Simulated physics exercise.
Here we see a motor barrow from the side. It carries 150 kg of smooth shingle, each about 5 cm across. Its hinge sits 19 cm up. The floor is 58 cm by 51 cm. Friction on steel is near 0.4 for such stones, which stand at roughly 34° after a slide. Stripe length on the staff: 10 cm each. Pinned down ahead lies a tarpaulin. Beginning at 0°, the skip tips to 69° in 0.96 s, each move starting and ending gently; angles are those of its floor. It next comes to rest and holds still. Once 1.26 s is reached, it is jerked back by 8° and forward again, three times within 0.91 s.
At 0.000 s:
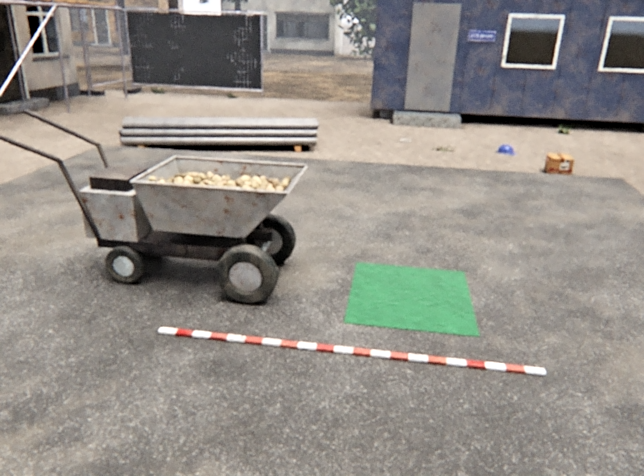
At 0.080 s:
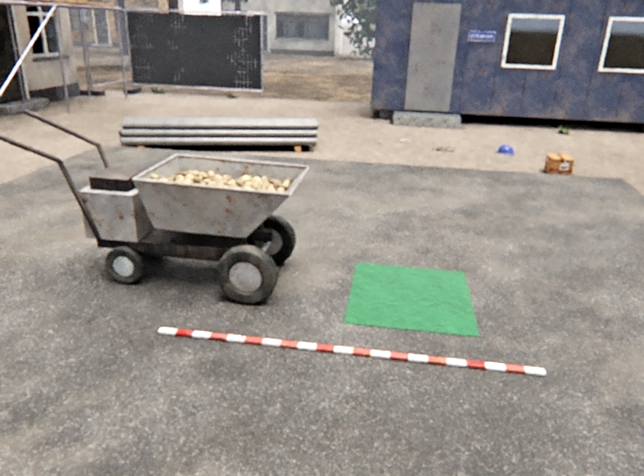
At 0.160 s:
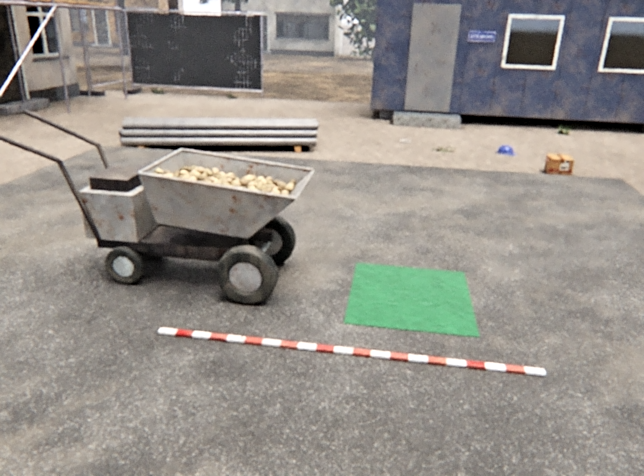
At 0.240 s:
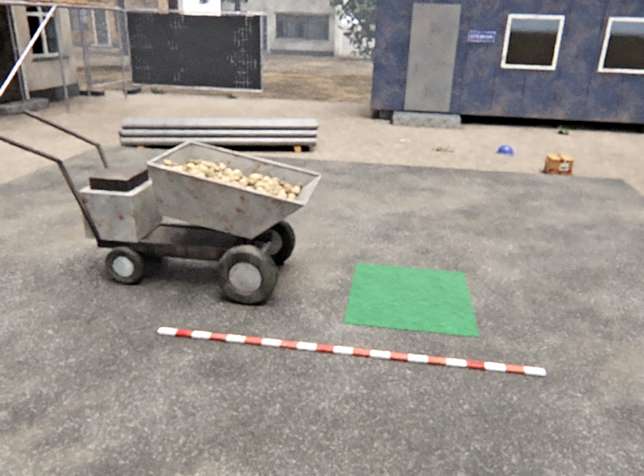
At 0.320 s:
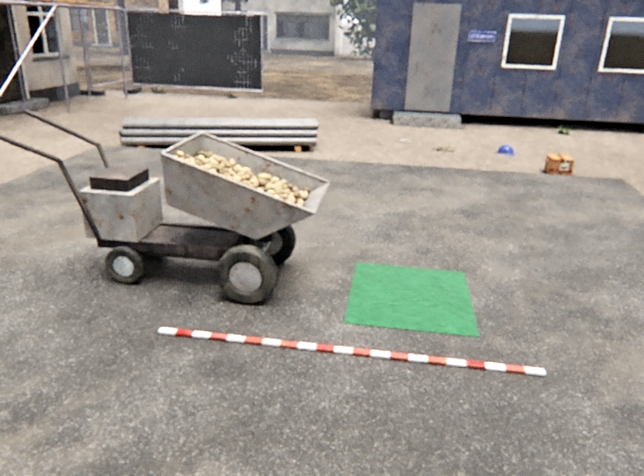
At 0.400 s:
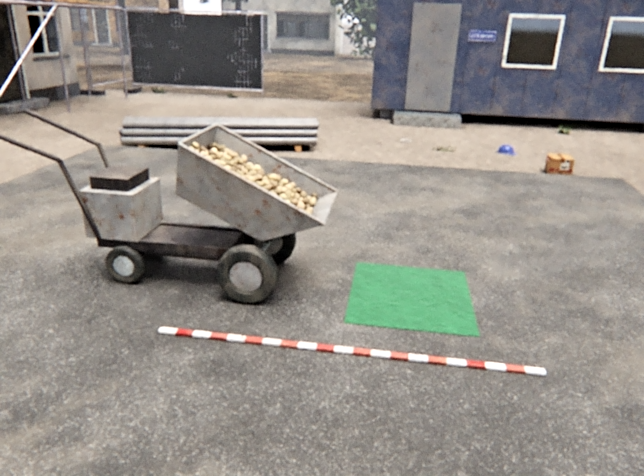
A grey motor barrow stood on the tarmac beside a green sheet and a red-and-white striped pole, and its skip full of pale stones tilted steadily forward to the right, its back end rising.
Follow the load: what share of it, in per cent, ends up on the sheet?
I would say roughly 70 per cent.
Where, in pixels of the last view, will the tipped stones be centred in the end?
I'd point somewhere around (402, 291).
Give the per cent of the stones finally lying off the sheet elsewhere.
Some 25 per cent of the load.
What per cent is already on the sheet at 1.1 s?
About 35 per cent by then.
After 0.7 s the floor is at 58°; 100 % in the skip; the foremost stones are at (341, 253).
After 1.1 s the floor is at 69°; 65 % in the skip, 35 % on the sheet; the foremost stones are at (415, 292).
After 2.6 s the floor is at 69°; 0 % in the skip, 5 % short of the sheet, 70 % on the sheet, 25 % off the sheet elsewhere; the foremost stones are past the picture's edge.
After 4.6 s the floor is at 69°; 0 % in the skip, 6 % short of the sheet, 70 % on the sheet, 25 % off the sheet elsewhere; the foremost stones are past the picture's edge.
